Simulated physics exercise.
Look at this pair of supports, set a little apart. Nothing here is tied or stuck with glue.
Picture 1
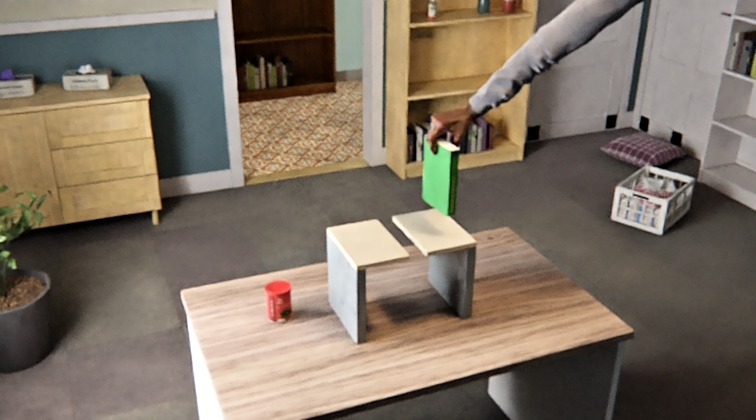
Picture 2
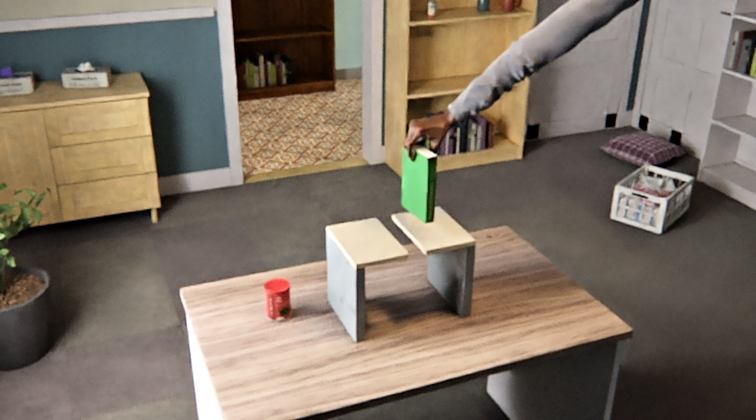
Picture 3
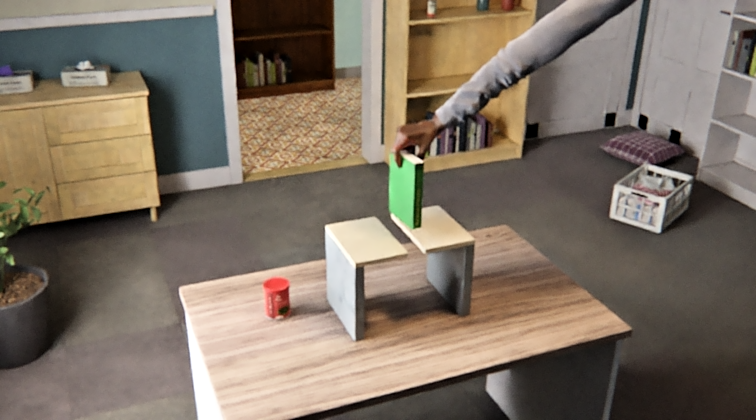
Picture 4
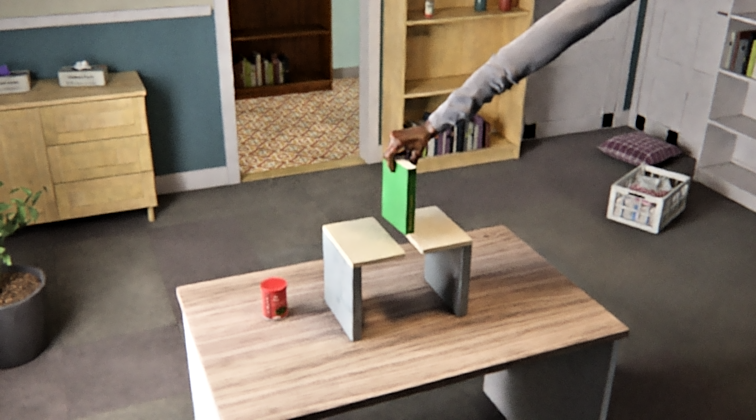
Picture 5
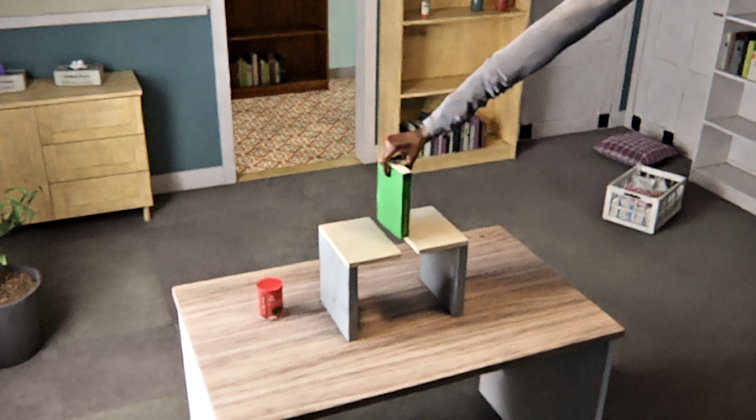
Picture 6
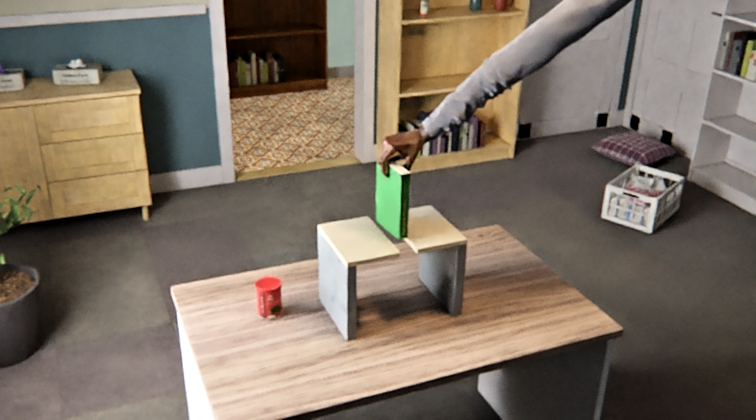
A hand moving a green book leftward and slightly down above two small supports on a table, then holding it nearly still.
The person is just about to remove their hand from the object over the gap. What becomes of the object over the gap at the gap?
It falls to the table.
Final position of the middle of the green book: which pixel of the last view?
Near pixel (390, 279).
Then, 0.20 s on from there, green book shifted about its own width near (392, 228).
Then, 0.30 s on from there, green book shifted well along near (390, 279).
In the end, moved from the start, green book; red tin unmoved. At the end, from the last picture's camera, green book near (390, 279). The book reaches the table.
